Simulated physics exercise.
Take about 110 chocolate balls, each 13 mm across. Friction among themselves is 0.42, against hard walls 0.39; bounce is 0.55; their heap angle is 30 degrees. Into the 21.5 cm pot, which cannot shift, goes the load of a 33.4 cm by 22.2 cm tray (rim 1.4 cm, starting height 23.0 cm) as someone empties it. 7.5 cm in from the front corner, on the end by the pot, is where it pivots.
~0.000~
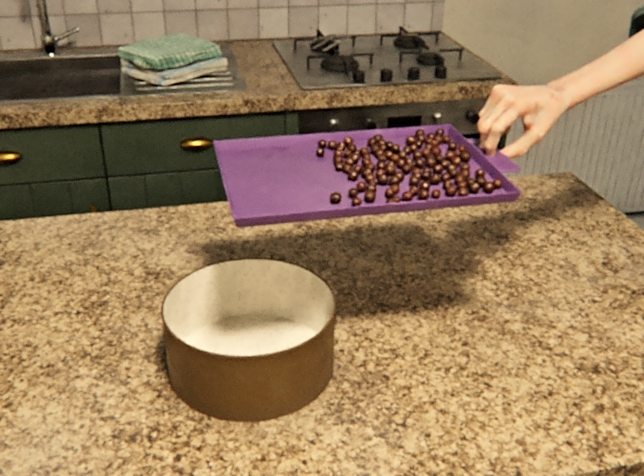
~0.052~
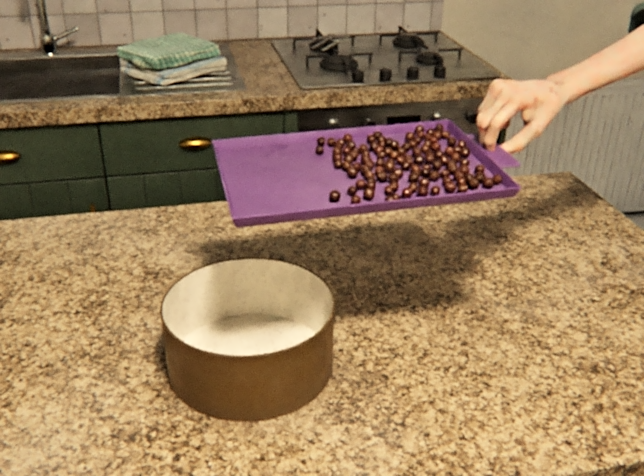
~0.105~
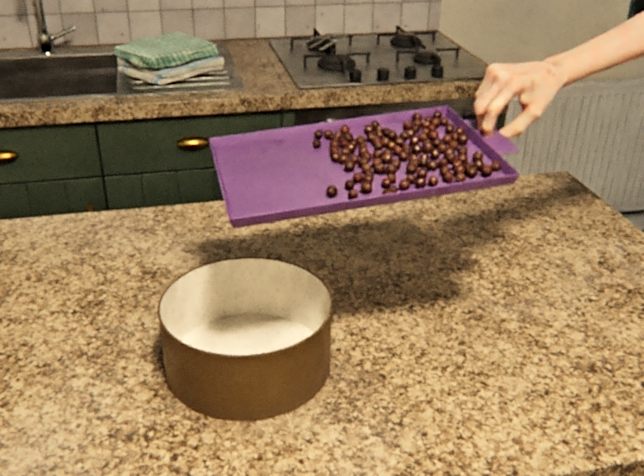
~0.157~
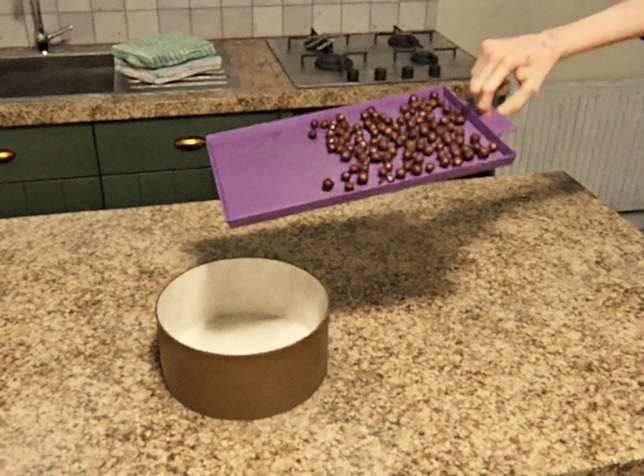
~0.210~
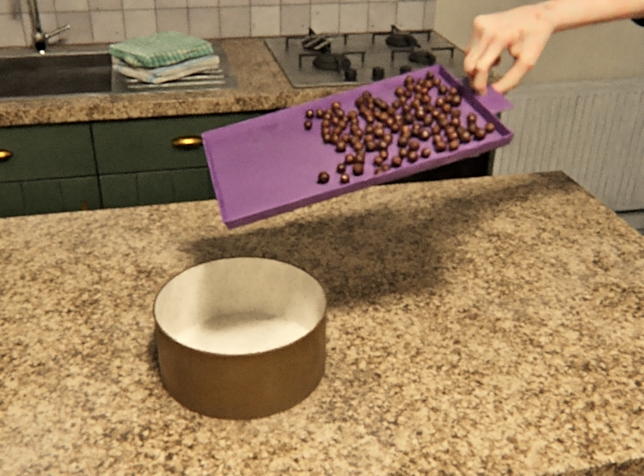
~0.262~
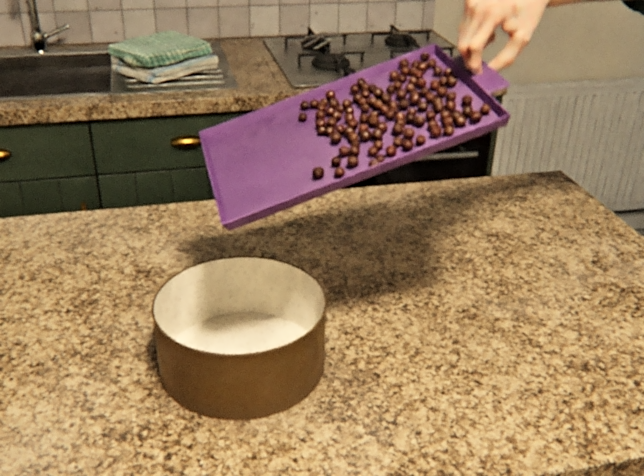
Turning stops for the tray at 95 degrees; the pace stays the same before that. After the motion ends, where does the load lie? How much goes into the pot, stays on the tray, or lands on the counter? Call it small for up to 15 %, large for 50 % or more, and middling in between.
Pot - large, left on the tray - small, counter - middling.
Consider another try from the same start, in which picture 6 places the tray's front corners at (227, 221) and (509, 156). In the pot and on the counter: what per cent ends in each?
Split: Pot = 95, counter = 5.
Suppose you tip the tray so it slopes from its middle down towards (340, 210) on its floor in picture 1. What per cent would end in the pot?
Around 80 percent of them.
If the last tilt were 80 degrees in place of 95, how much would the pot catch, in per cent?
It would be near 60 per cent.
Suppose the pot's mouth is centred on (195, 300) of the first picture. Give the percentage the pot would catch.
Close to 95 in a hundred.
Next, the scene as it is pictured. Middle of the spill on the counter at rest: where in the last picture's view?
The middle of the spill sits at roughly (31, 427).
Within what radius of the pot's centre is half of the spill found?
Roughly 34 cm from the centre.
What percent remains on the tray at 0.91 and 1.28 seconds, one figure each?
I'd say roughly 25, then roughly 0.
Then, at 0.65 s, tilt 55 degrees; the tray holds 95 %, the pot 0 %.
After 0.91 s, tilt 80 degrees; the tray holds 25 %, the pot 25 %.
After 1.28 s, tilt 95 degrees; the tray holds 0 %, the pot 60 %.
At rest (2.0 s), pot 60 %, tray 0 %, counter 40 %.
